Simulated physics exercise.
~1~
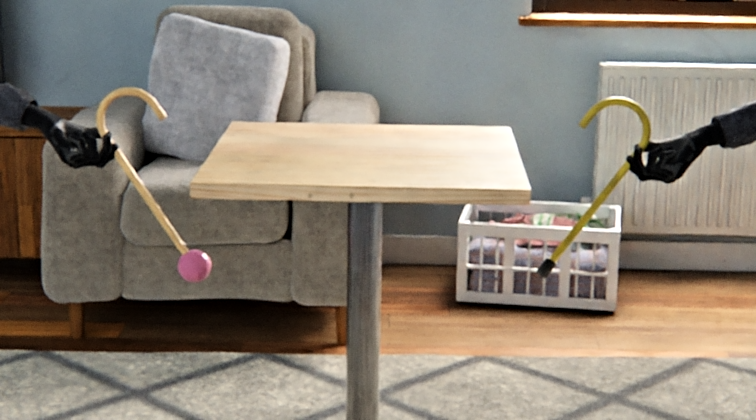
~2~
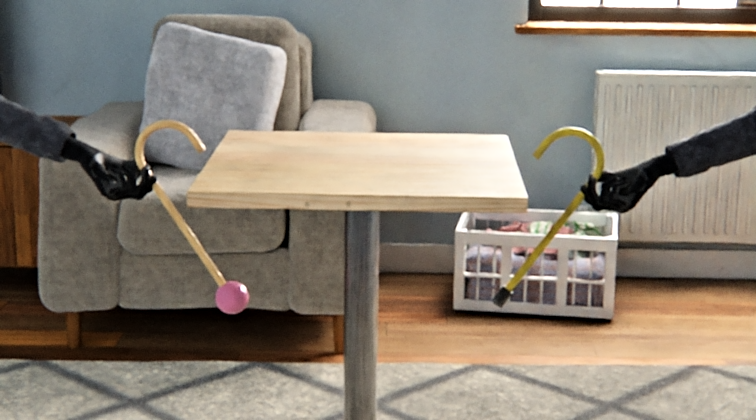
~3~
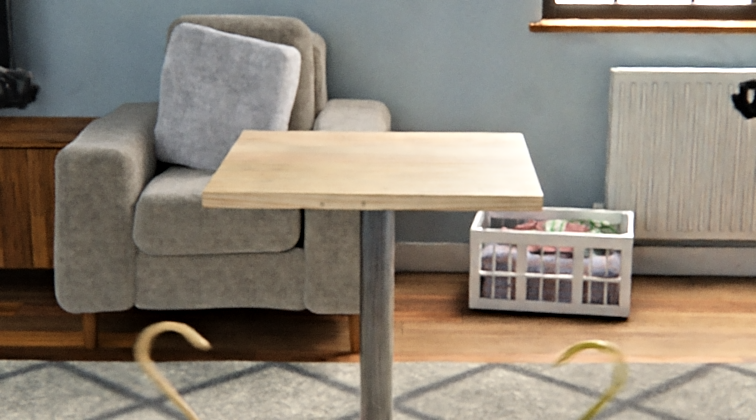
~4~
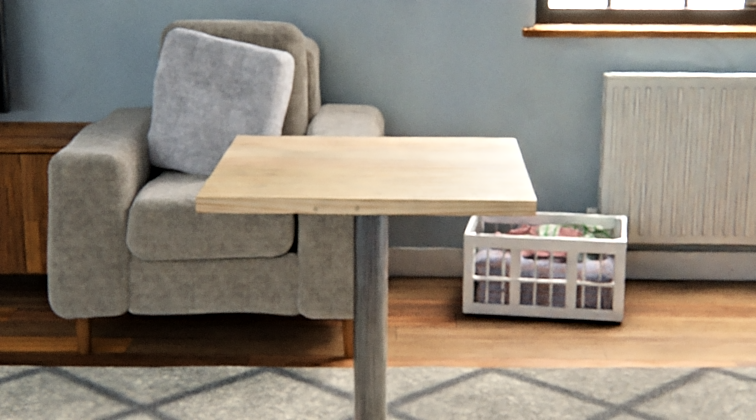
In a living room with a grey armchair, a radiator and a white crate, a pale wooden table stands on a single post. Two black-gloved hands reach in from opposite sides, the left holding a hooked handle with a pink end and the right holding a yellow cane. Both hands bring their objects inward and slightly down, toward the table's sides. Then the hands let go and draw back, and both hooked pieces drop past the table's edges toward the rug. Finally both are out of view, and the tabletop remains empty.
